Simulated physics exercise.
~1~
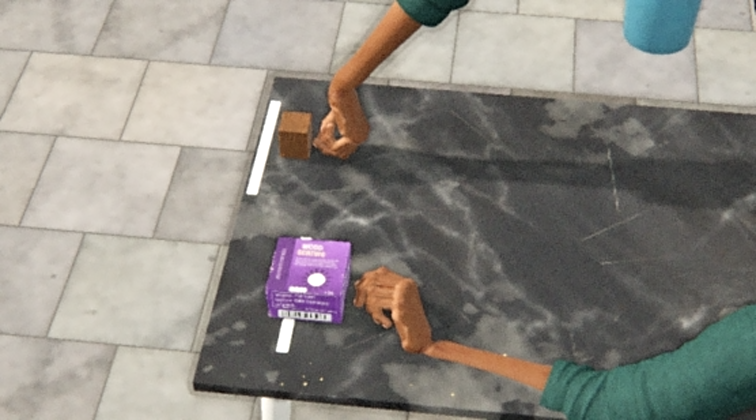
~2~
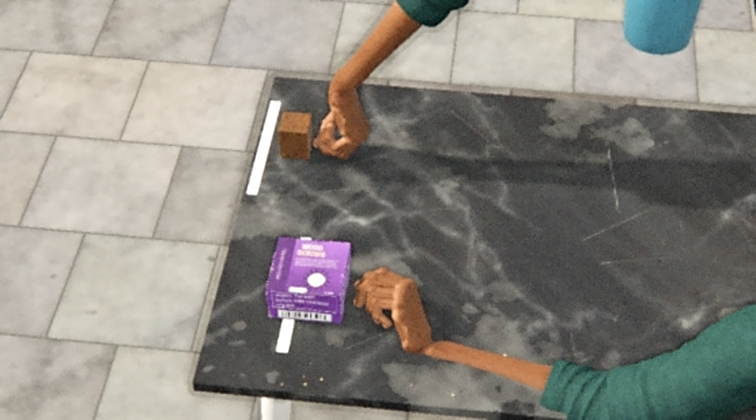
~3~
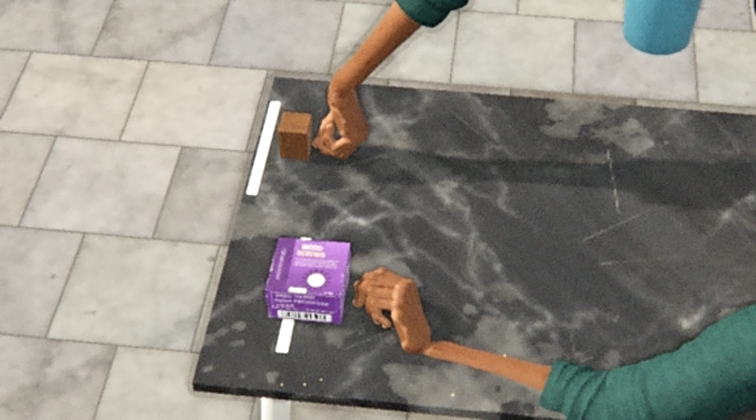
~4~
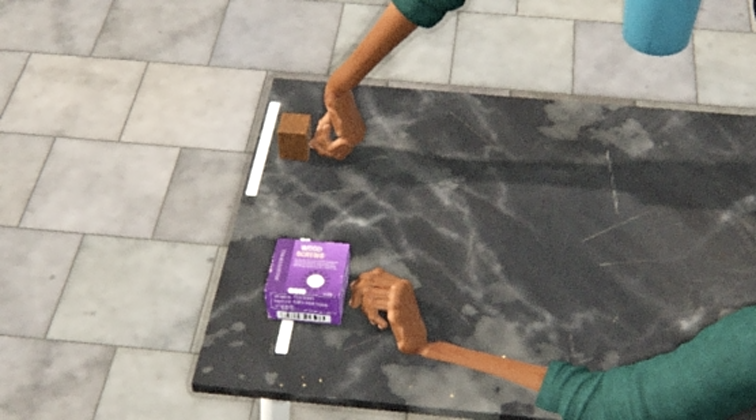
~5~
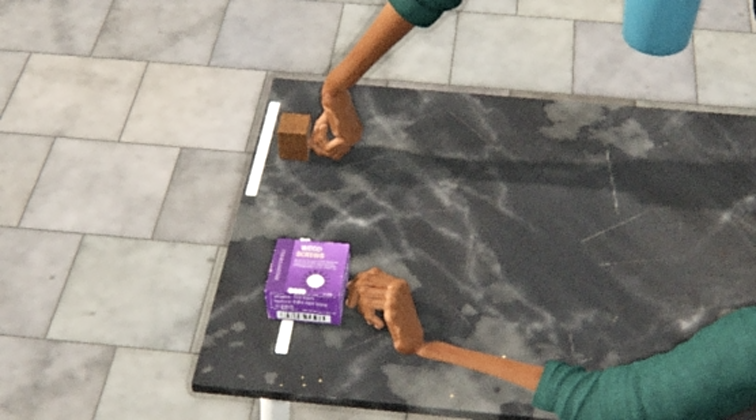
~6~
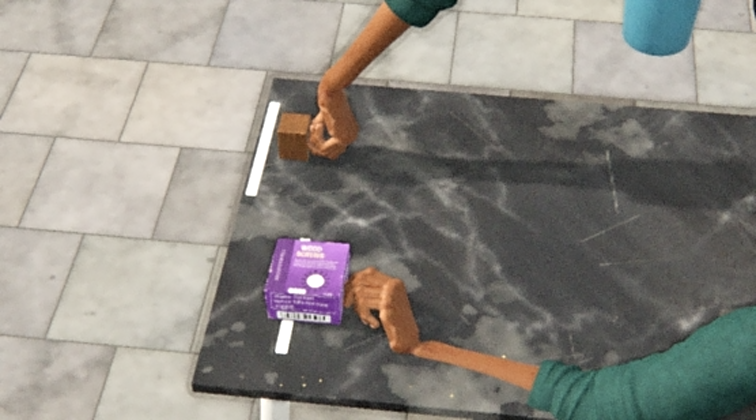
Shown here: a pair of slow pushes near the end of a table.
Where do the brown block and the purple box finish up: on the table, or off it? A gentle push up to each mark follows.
They finish like this: Brown block - off the table, purple box - on the table.
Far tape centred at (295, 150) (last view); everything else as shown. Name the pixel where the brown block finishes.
It comes to a stop at (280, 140).
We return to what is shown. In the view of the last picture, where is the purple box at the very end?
You'll find it close to (251, 276).
Then, 1.06 s past the last view, brown block leaning 12° off how it started near (243, 134); purple box travelled about its own width near (254, 276).
Then, 1.32 s past the last view, brown block in the air near (218, 249); purple box travelled about its own width near (251, 276).
Then, 1.52 s past the last view, brown block come down near (219, 385); purple box travelled about its own width near (251, 276).
Finally, the brown block falls off the table, near (235, 394); the purple box remains on top, near (251, 276).
